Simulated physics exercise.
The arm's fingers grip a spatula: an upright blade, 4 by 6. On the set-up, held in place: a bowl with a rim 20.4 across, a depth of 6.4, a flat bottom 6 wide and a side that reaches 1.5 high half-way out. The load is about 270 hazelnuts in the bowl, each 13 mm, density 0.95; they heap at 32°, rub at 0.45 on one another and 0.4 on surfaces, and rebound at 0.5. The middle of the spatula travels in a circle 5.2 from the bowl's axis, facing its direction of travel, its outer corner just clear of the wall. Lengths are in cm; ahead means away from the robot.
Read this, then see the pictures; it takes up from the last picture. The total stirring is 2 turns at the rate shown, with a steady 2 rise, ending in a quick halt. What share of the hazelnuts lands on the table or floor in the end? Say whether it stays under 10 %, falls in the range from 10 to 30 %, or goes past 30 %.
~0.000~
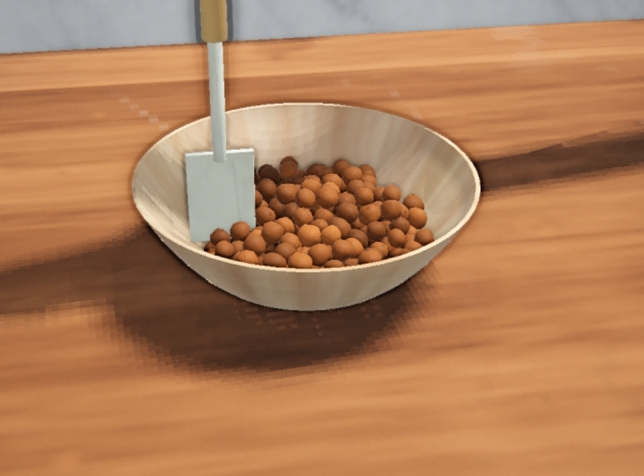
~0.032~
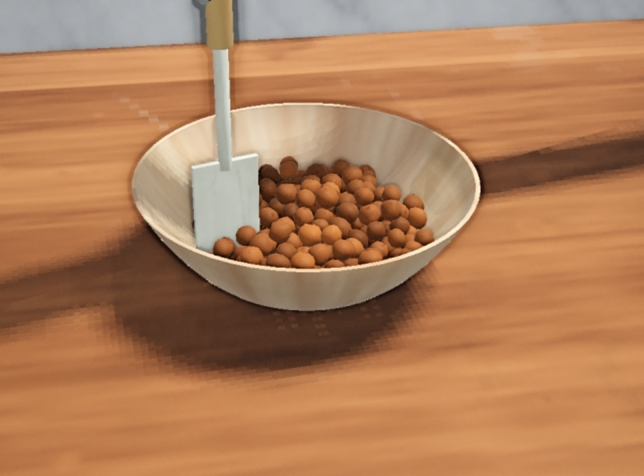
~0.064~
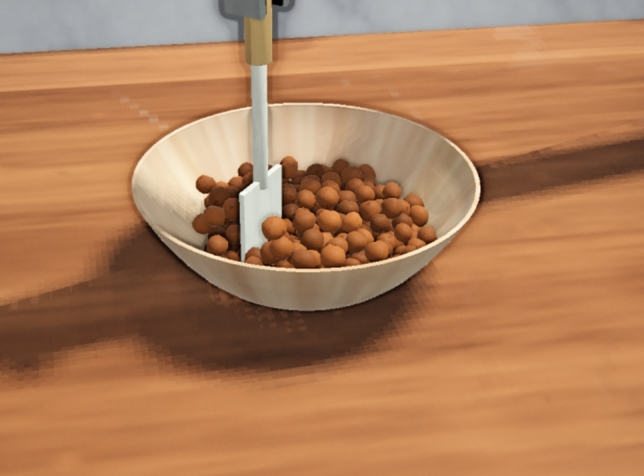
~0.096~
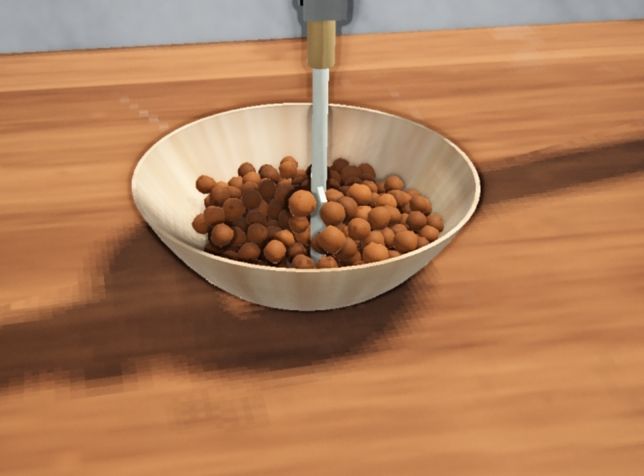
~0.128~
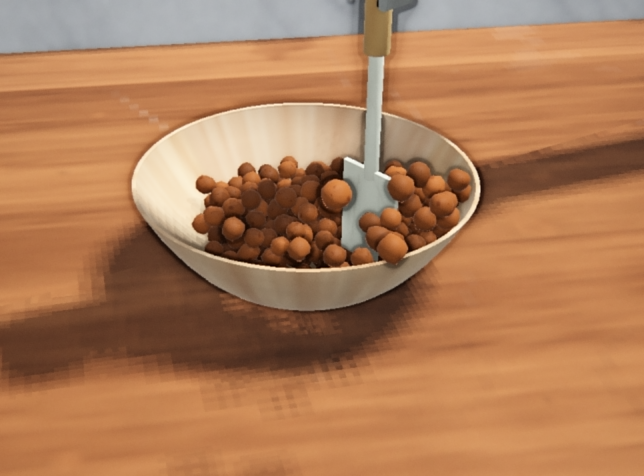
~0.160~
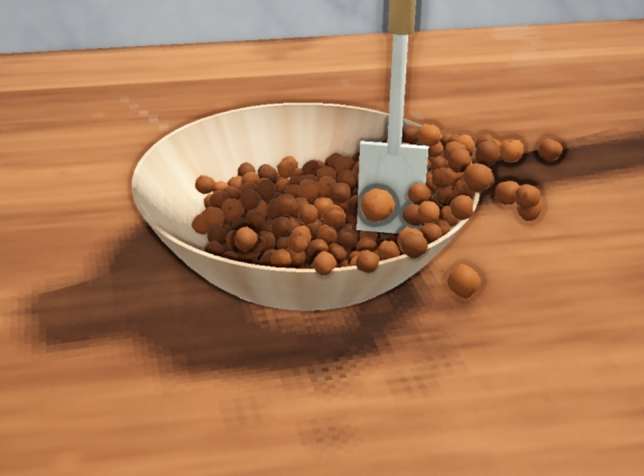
The share goes past 30 %.
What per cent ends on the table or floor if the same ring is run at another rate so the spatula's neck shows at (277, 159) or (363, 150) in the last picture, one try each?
It comes to close to 10 per cent and close to 25 per cent.
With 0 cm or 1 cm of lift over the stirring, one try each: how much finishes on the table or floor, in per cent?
Near 60 in a hundred, then near 45 in a hundred.
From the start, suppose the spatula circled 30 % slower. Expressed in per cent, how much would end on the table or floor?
Estimated share: Near 20 %.
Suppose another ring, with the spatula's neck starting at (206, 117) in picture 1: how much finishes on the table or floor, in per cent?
I'd say around 20 per cent.
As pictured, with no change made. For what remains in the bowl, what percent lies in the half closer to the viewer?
Close to 55 in a hundred.
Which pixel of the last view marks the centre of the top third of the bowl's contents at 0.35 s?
Near (237, 226).
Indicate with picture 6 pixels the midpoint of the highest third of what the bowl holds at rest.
I'd say close to (321, 245).
By 0.35 s, 16° round, highest piece 14 above the table; 182 in the bowl, 33 on the table or floor, 59 in flight or on the tool.
By 0.53 s, 230° round, highest piece 11 above the table; 160 in the bowl, 104 on the table or floor, 10 in flight or on the tool.
By 0.82 s, 0° round, highest piece 5 above the table; 159 in the bowl, 115 on the table or floor.
By 1.52 s, 0° round, highest piece 4 above the table; 159 in the bowl, 115 on the table or floor.
Final count, 159 in the bowl, 115 on the table or floor. That is 42 % on the table or floor.
